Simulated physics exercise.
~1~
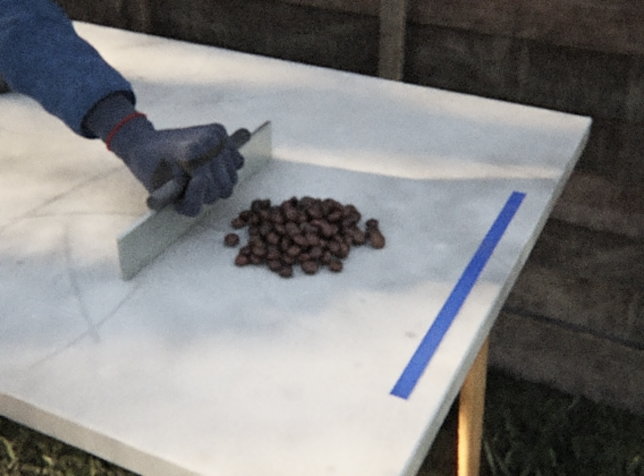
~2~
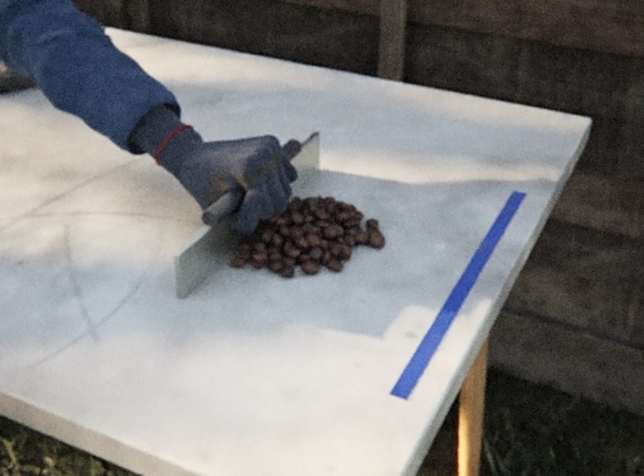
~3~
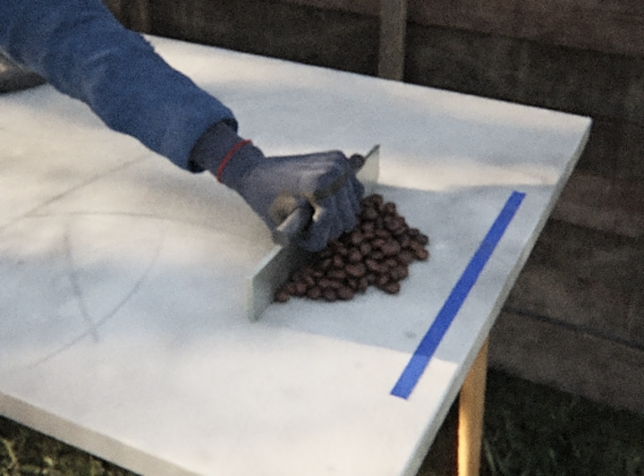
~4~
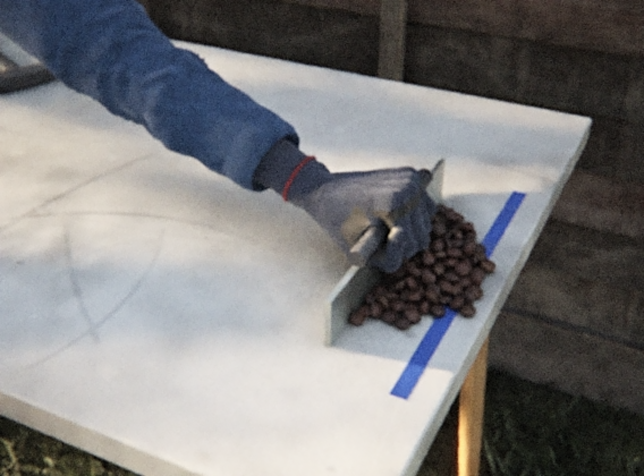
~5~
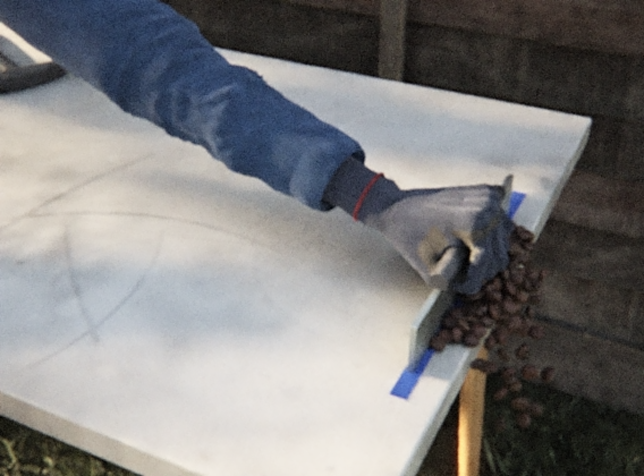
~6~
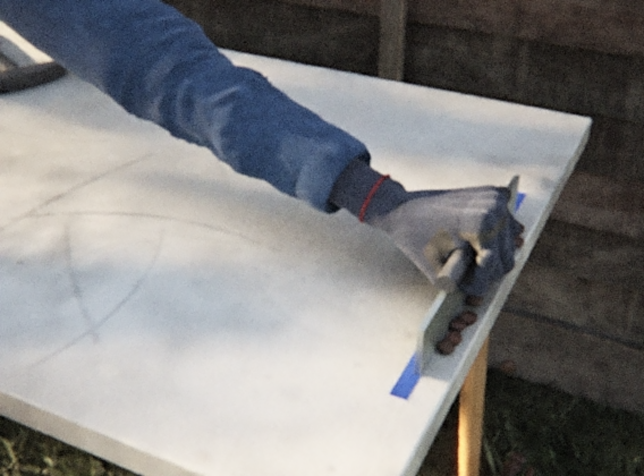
The clip opens on a pale tabletop outdoors, where a gloved hand in a blue sleeve holds a flat scraper upright to the left of a small heap of dark brown, nut-like pieces. The hand moves the scraper right until it meets the heap, then pushes the pieces across the table toward a strip of blue tape near the right edge. The front of the heap crosses the tape while all of it is still on the table. The scraper reaches the tape and stops as pieces spill over the edge. Most of the heap has gone over, leaving a few pieces beside the blade.
